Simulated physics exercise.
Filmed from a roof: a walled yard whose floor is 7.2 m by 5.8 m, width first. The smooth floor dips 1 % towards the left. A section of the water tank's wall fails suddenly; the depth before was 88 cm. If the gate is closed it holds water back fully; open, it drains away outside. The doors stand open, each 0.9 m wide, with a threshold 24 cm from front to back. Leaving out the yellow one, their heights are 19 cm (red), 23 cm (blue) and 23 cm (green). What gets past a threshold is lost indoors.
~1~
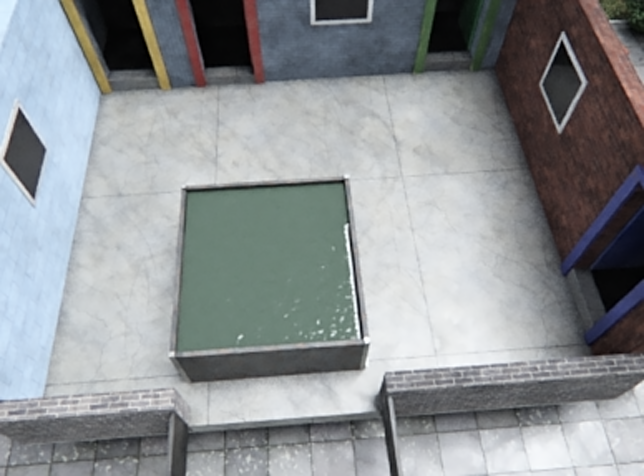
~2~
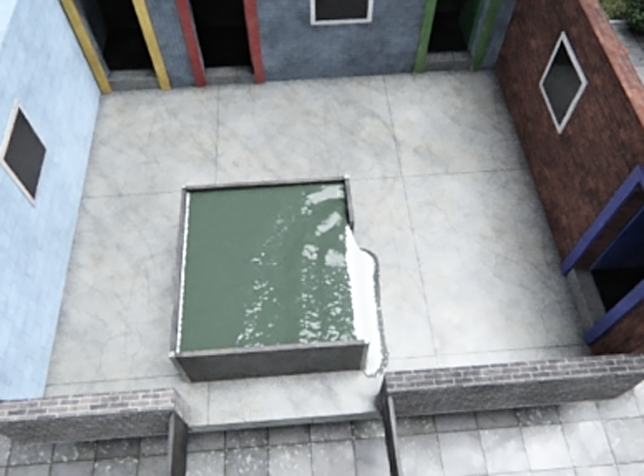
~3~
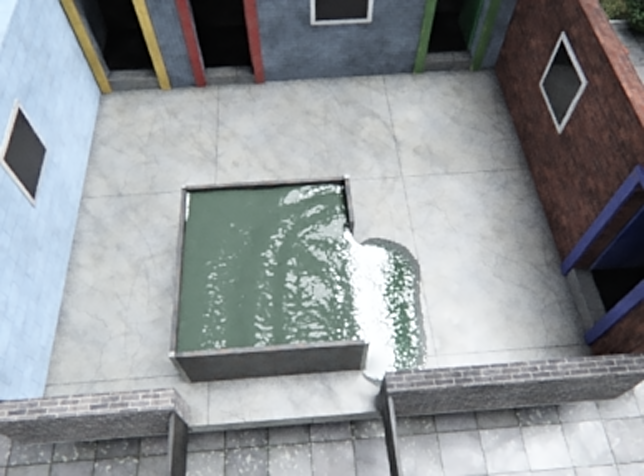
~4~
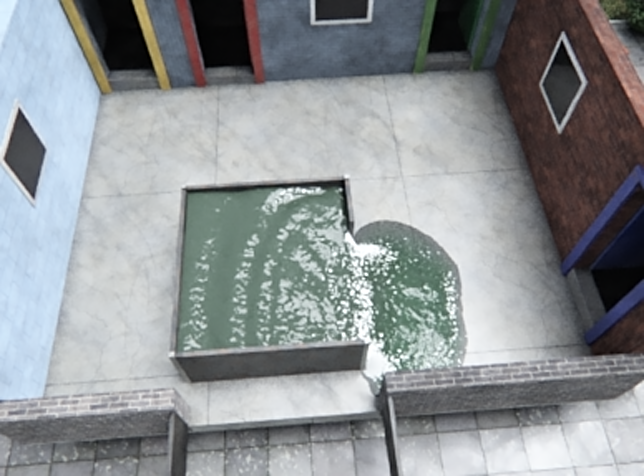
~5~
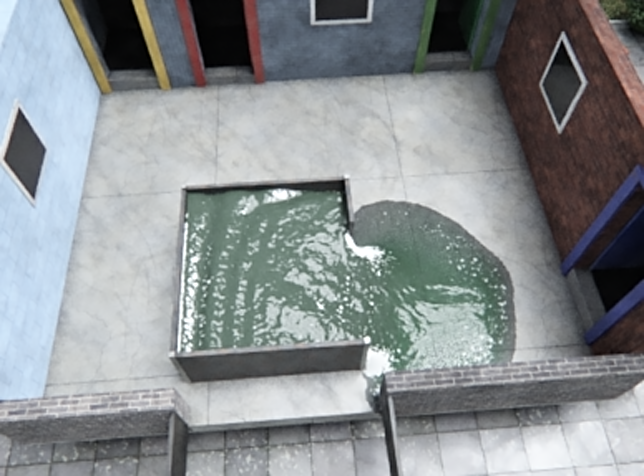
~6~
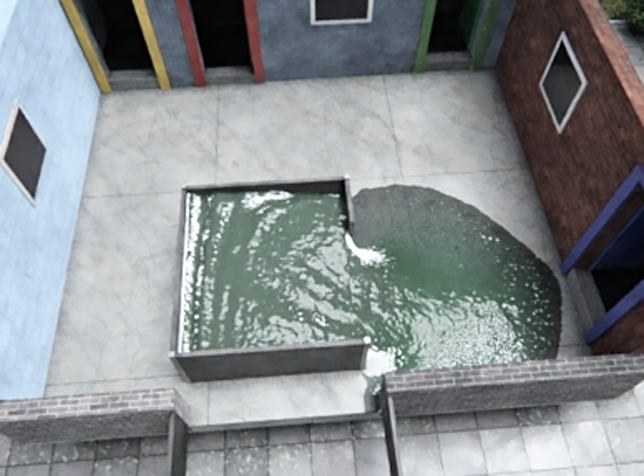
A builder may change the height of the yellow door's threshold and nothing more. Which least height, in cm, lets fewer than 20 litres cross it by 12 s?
At least 18 cm or so.
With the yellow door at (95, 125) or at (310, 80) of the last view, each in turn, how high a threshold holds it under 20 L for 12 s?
Roughly 20 and 10.5 cm.
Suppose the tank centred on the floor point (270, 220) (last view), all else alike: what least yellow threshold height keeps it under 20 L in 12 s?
Then roughly 17 cm.
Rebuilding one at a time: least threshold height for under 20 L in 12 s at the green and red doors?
Roughly 28 cm at green and 5.5 cm at red.
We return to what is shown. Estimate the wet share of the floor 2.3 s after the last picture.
Near 40 per cent is wet.
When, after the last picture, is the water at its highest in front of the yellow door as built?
Around 8.0 s.
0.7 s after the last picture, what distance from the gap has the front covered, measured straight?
About 4.0 m.
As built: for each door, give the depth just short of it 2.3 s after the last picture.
Depths in cm: Red 0, blue 42, green 26, yellow 0.
Then, 0.7 s after the last picture water covers 25 % of the floor, deepest (68 cm) near (588, 375); it has not reached the yellow door.
Then, 2.3 s after the last picture water covers 40 % of the floor, deepest (41 cm) near (575, 336); it has not reached the yellow door.
Then, 11.3 s after the last picture water covers 100 % of the floor, deepest (24 cm) near (40, 418); 16 cm at the yellow door, 0 litres in over its 25 cm threshold.
At the yellow door as built, the water peaked near 21 cm, 7.9 s after the last picture.
With a threshold of 16 cm, 36 litres would have come in within the 12 s; with 22 cm, 2 litres. So under 20 litres takes about 18 cm.
